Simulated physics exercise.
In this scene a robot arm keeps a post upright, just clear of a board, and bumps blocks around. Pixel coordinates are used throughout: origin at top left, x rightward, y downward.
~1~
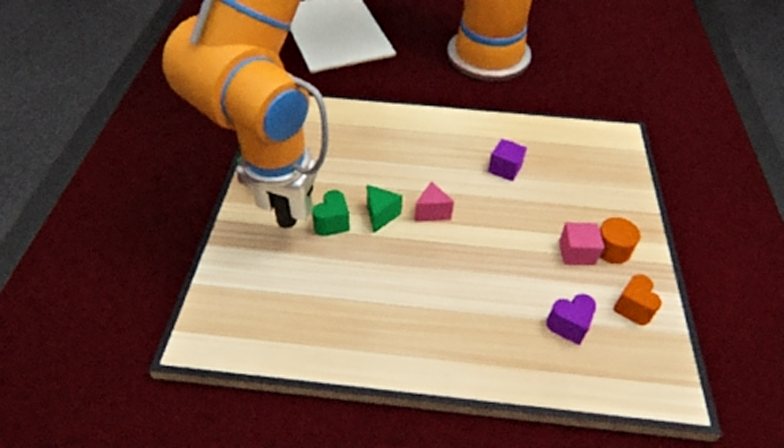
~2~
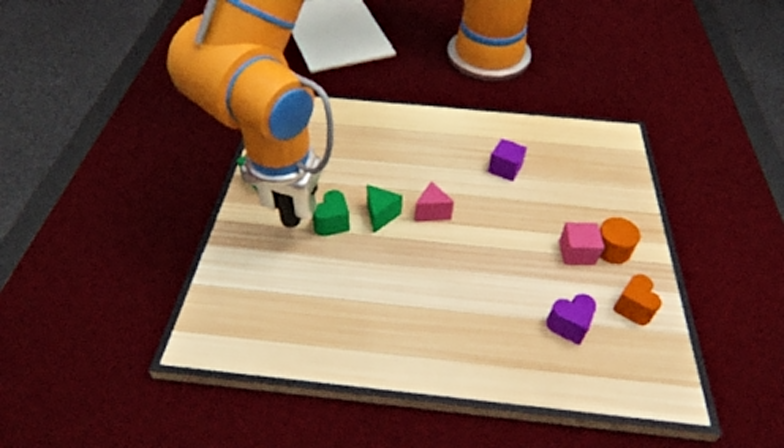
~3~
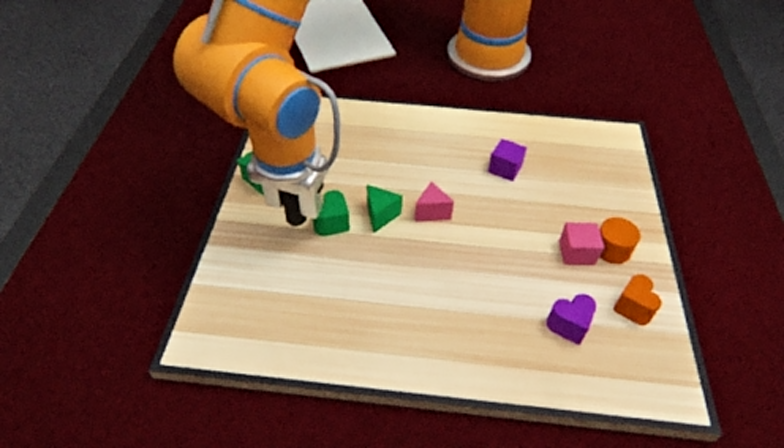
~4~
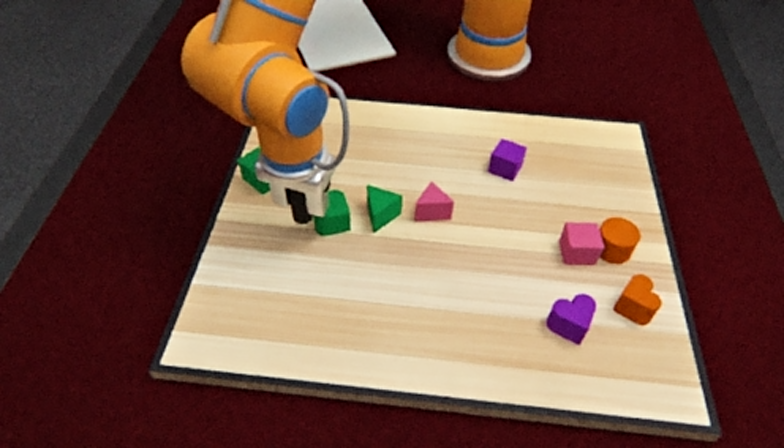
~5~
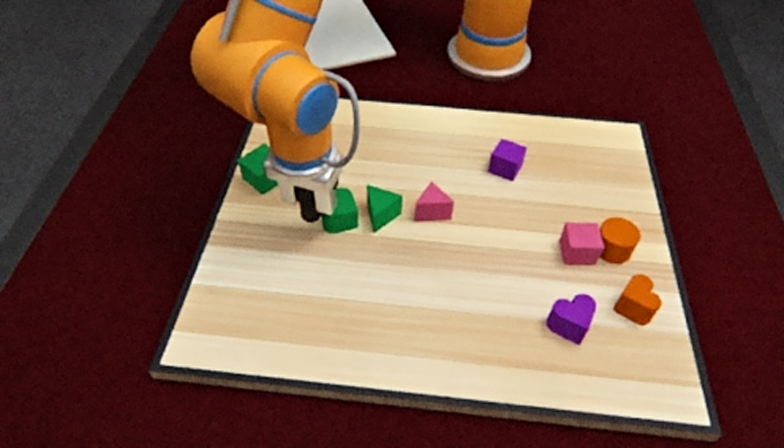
Orange robot arm inching right above a wooden board, nudging a green heart-shaped block slightly toward a green triangle.
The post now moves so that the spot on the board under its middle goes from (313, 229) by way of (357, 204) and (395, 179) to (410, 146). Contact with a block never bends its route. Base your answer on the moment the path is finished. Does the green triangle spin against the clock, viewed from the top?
No, that is not how it ends up.
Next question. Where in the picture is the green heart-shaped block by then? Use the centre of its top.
I expect it at (416, 177).
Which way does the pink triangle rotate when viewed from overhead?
It ends up turned anticlockwise.
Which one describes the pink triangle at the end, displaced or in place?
By the time the path is finished, it has moved at least a centimetre.
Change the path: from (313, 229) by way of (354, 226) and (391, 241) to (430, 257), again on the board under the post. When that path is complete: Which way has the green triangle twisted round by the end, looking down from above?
Spin direction: Counter-clockwise.
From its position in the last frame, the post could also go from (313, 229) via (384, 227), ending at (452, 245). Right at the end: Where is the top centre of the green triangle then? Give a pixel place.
So, by the moment the path ends, you'll find the top centre of the green triangle at (426, 176).
What follows on the original path. One third of the way, post (357, 190); green heart-shaped block (387, 187), turned 40° clockwise; green triangle (410, 197), turned 30° clockwise; pink triangle (442, 197), turned 30° anticlockwise.
Two thirds of the way, post (396, 165); green heart-shaped block (416, 177), turned 100° clockwise; green triangle (422, 200), turned 70° clockwise; pink triangle (447, 199), turned 30° anticlockwise.
At the end, post (410, 133); green heart-shaped block (416, 177), turned 100° clockwise; green triangle (422, 200), turned 70° clockwise; pink triangle (447, 199), turned 30° anticlockwise.
